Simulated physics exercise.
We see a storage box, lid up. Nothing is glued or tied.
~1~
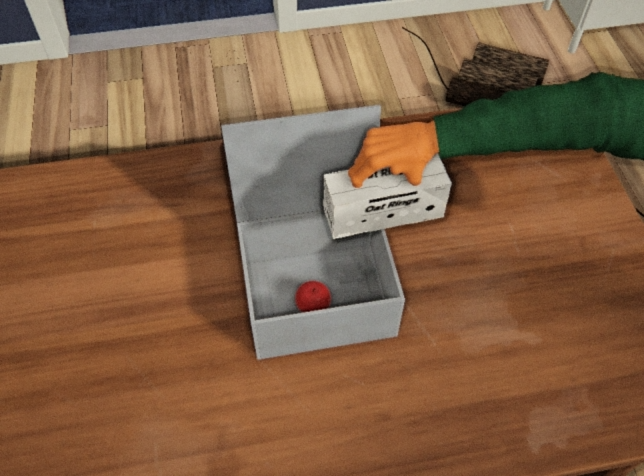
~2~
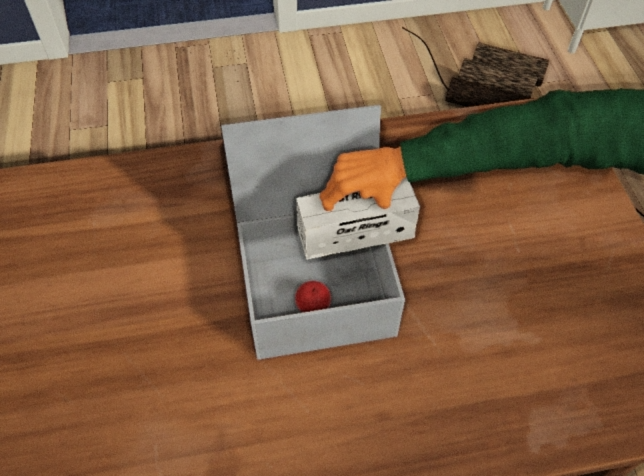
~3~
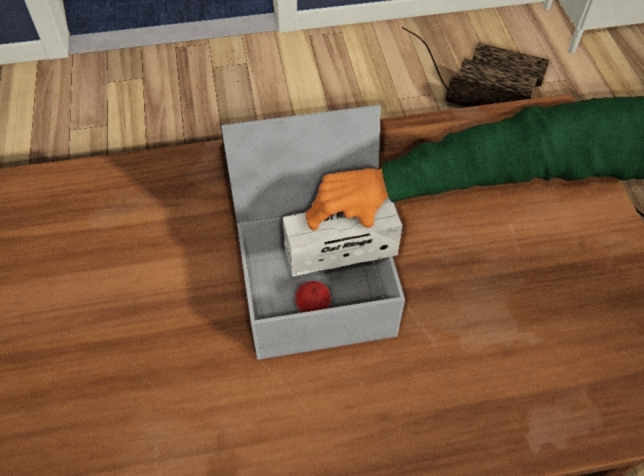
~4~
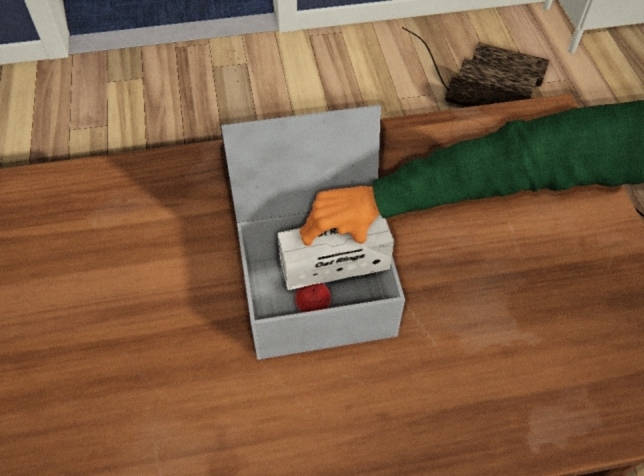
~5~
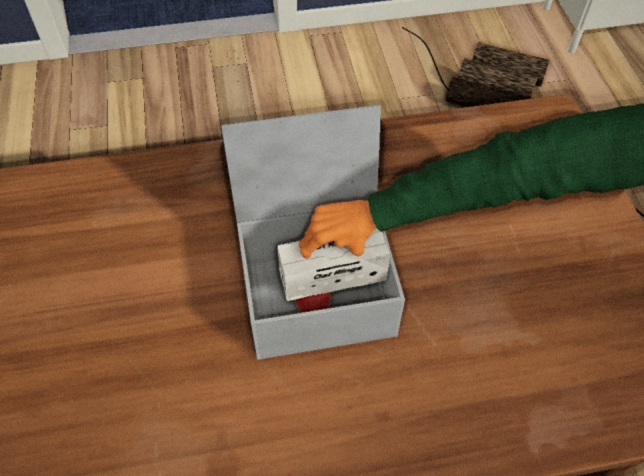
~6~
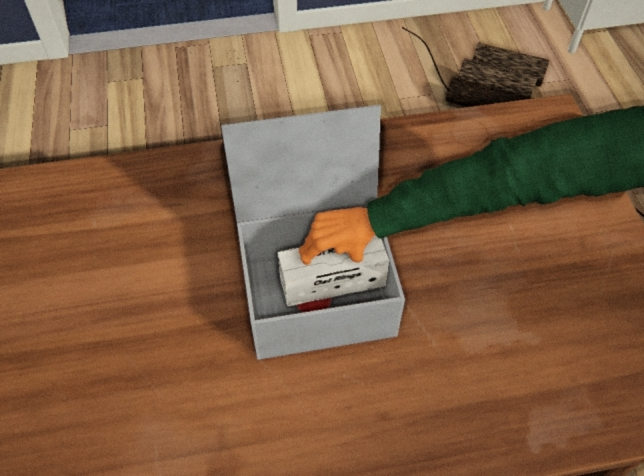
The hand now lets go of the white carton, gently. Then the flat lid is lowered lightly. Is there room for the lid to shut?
Here the lid sits on the rim.
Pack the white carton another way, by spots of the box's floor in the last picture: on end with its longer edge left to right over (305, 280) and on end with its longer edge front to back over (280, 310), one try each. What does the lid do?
First try: It will not close; second try: It will not close.
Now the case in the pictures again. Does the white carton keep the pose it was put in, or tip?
It stays as placed.
Then, 0.50 s after the last picture, white carton tipped 33° from how it was near (314, 278); red apple rolled about its own width.
Then, 1.50 s after the last picture, lid 68° above the rim; white carton slid a little near (311, 298); red apple rolled about its own width.
Then, 1.90 s after the last picture, lid 17° above the rim; white carton slid a little near (311, 298); red apple rolled about its own width.
At rest, lid shut; moved from the start, white carton and red apple. Seen from the same camera at the end, white carton near (311, 298).
